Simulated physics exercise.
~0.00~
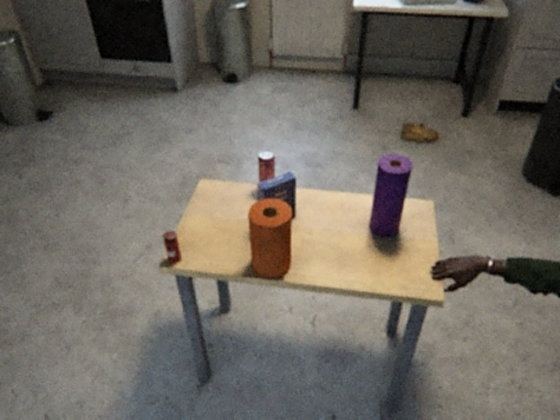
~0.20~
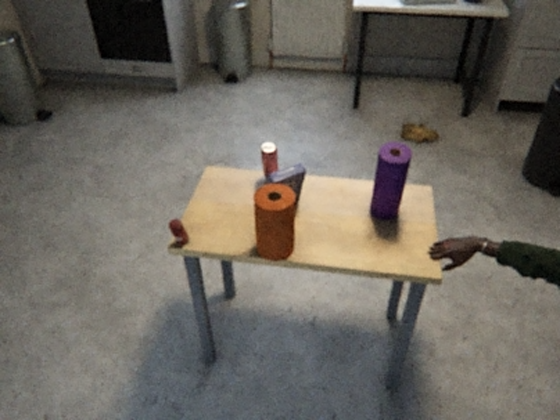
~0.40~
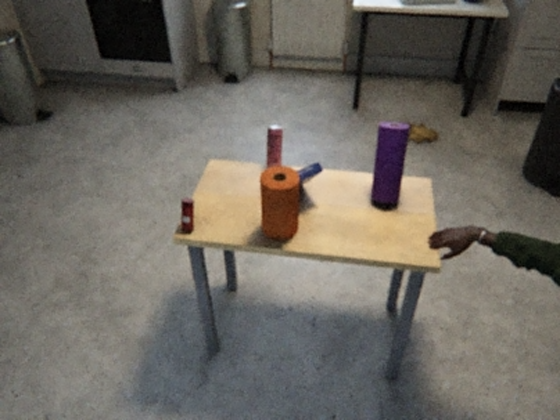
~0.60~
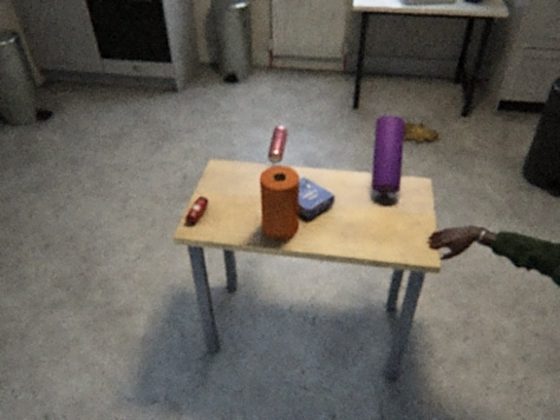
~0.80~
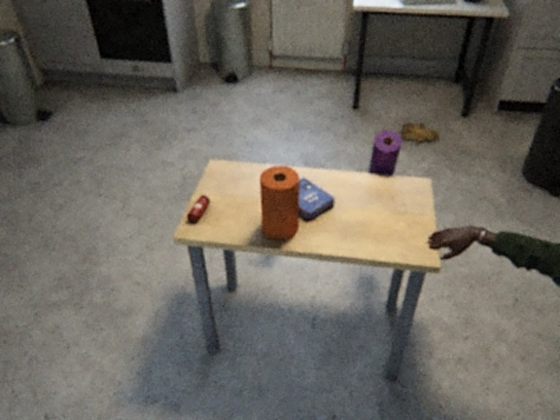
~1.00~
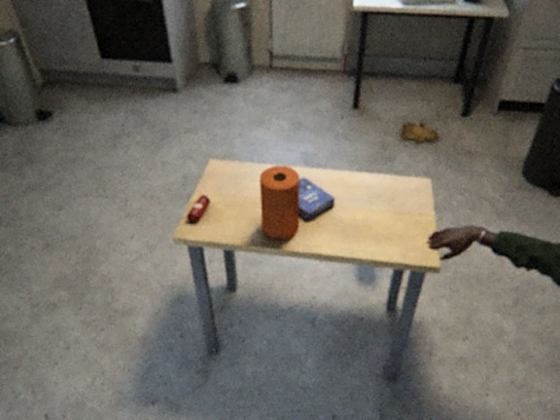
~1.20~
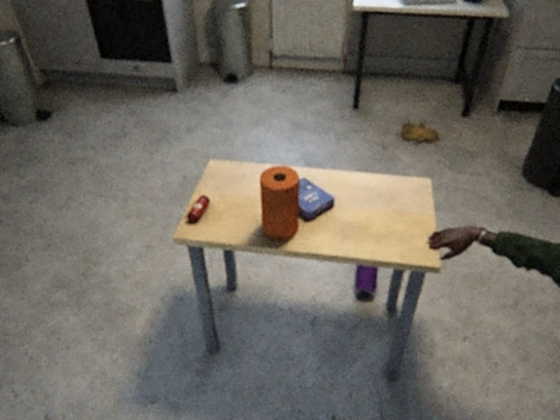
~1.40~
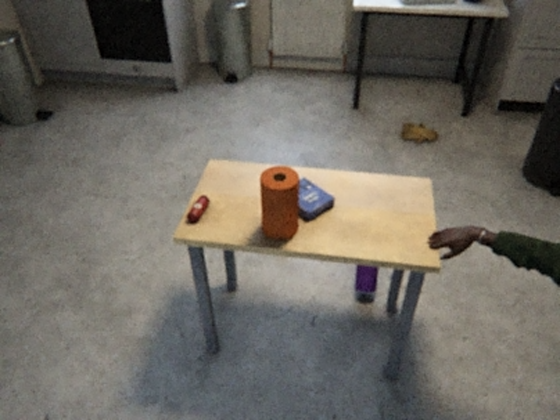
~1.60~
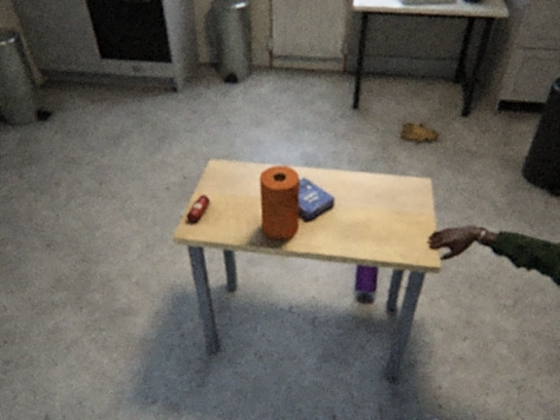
The footage shows a hand at the right edge of a small table as the table shifts away; a purple roll and a pink can topple off the far side, while a blue packet and red shaker tip over and an orange roll stays upright, the purple roll ending underneath.
